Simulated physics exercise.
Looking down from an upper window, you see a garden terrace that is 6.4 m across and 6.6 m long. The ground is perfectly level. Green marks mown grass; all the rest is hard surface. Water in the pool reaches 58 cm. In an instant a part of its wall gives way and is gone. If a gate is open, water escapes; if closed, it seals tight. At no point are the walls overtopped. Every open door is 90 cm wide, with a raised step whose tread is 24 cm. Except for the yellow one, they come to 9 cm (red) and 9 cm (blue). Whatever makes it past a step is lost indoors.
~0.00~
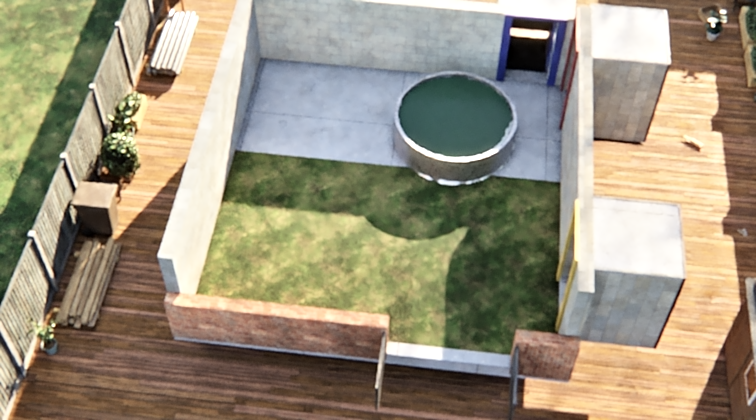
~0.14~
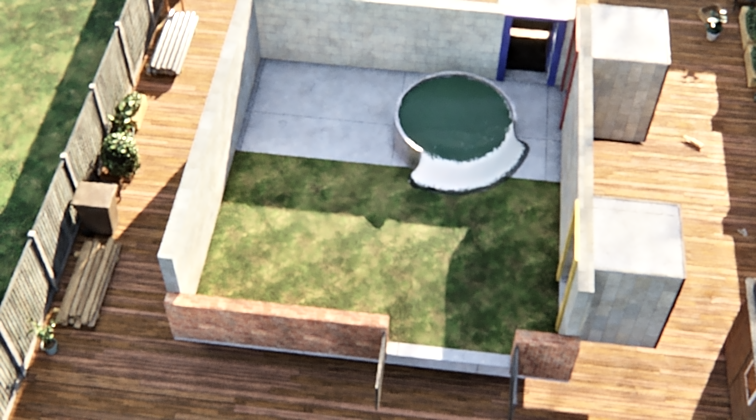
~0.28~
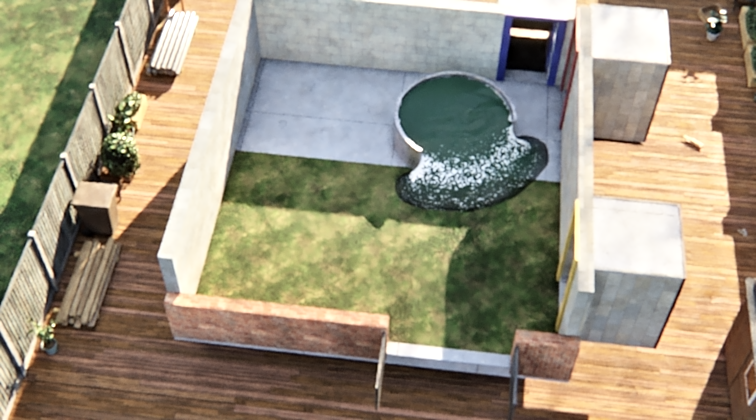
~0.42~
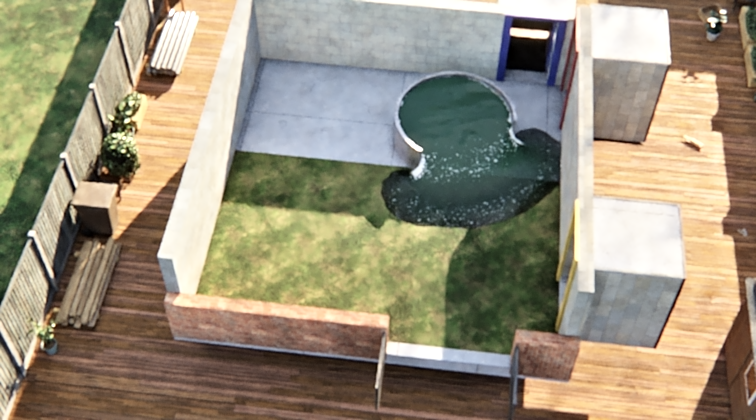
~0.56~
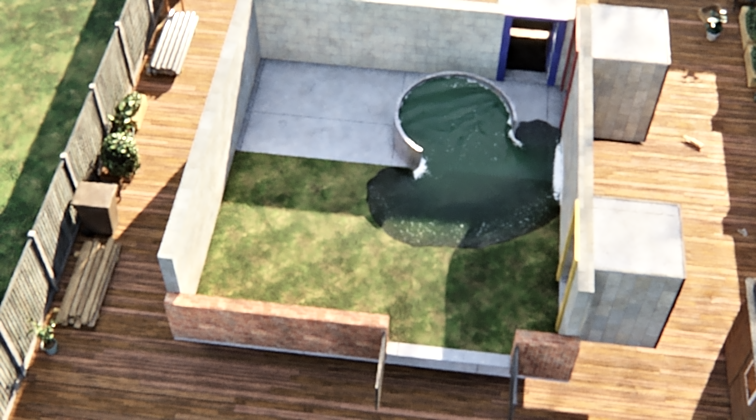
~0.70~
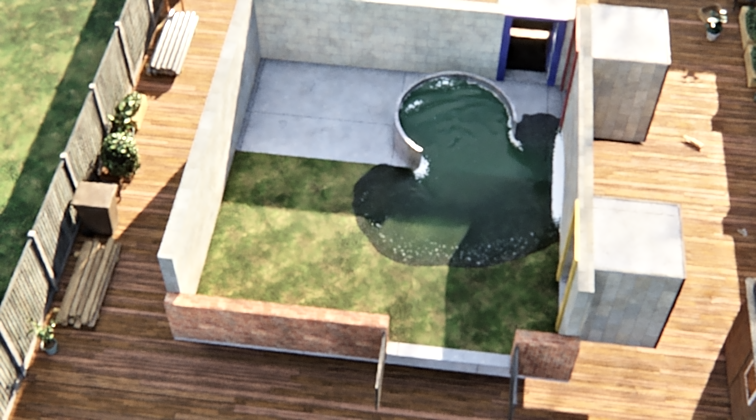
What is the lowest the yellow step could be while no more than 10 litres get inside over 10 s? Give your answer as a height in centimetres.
About 14 cm.
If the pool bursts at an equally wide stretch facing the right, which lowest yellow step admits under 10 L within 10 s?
At least roughly 6.5 centimetres tall.
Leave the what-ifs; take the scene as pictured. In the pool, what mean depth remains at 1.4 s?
Around 29 cm deep on average.
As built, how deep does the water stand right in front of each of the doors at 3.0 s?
Depths in cm: Red 4, yellow 14, blue 8.
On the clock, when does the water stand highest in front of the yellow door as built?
Peak time: Around 2.2 s.
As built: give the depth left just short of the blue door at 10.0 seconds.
Depth: Near 5.0 cm.
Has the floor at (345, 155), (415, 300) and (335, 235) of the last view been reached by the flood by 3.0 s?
Point by point, the first is spared, the second awash and the third awash.
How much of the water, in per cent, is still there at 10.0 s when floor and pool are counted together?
Some 70 %.
After 1.4 s water covers 30 % of the floor, deepest (28 cm) near (547, 187); 4 cm at the yellow door, 0 litres in over its 21 cm step.
After 3.0 s water covers 55 % of the floor, deepest (32 cm) near (553, 350); 14 cm at the yellow door, 0 litres in over its 21 cm step.
After 10.0 s water covers 95 % of the floor, deepest (6 cm) near (199, 320); 4 cm at the yellow door, 0 litres in over its 21 cm step.
At the yellow door as built, the water arrived by 1.4 s and peaked near 17 cm at 2.2 s.
With a step of 12.5 cm, 16 litres would have come in within the 10 s; with 16.5 cm, 3 litres. So under 10 litres takes about 14 cm.
